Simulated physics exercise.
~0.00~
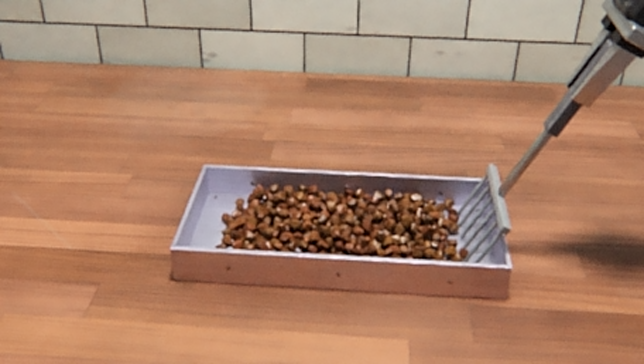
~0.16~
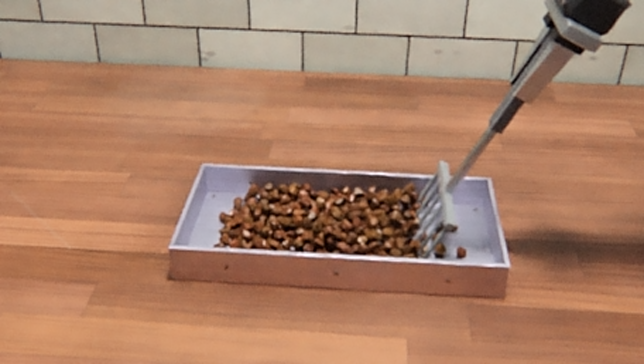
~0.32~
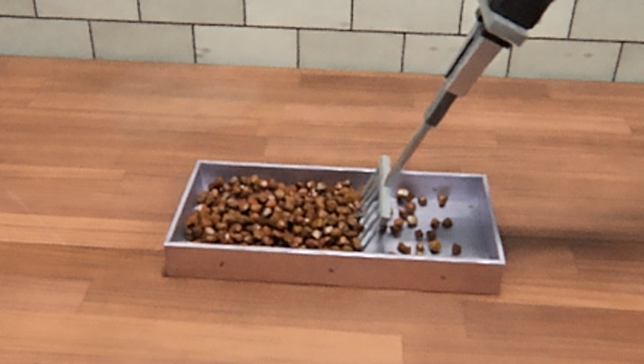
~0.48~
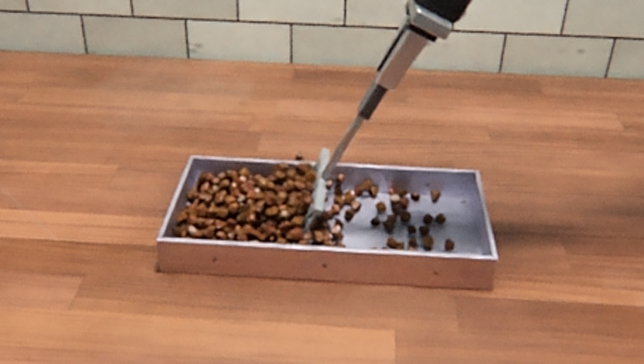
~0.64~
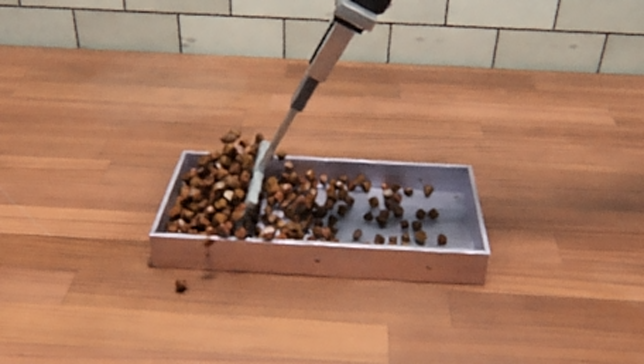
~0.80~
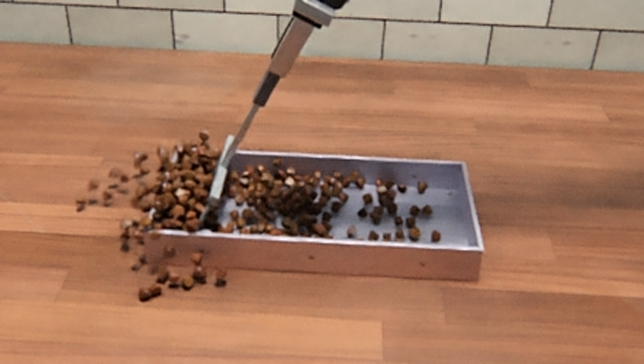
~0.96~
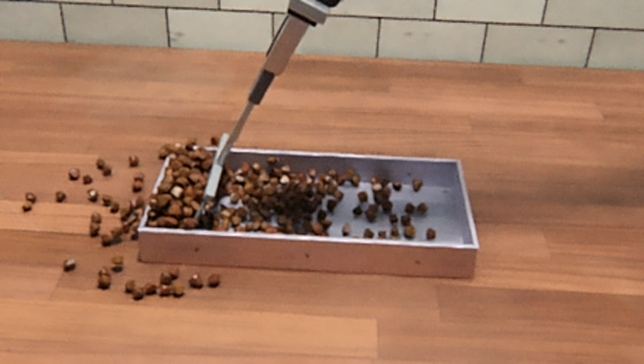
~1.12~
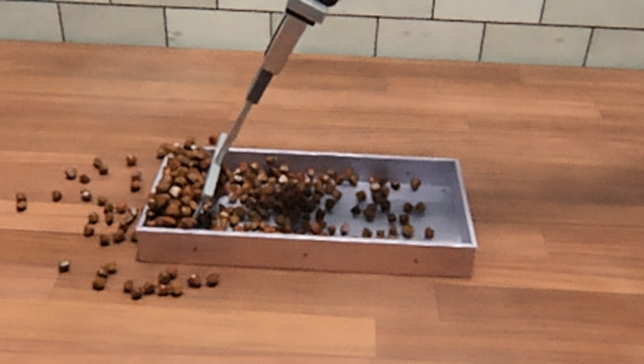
On a wooden counter, a robot arm rakes brown pellets leftward through a shallow tray, spilling some over the end before stopping.
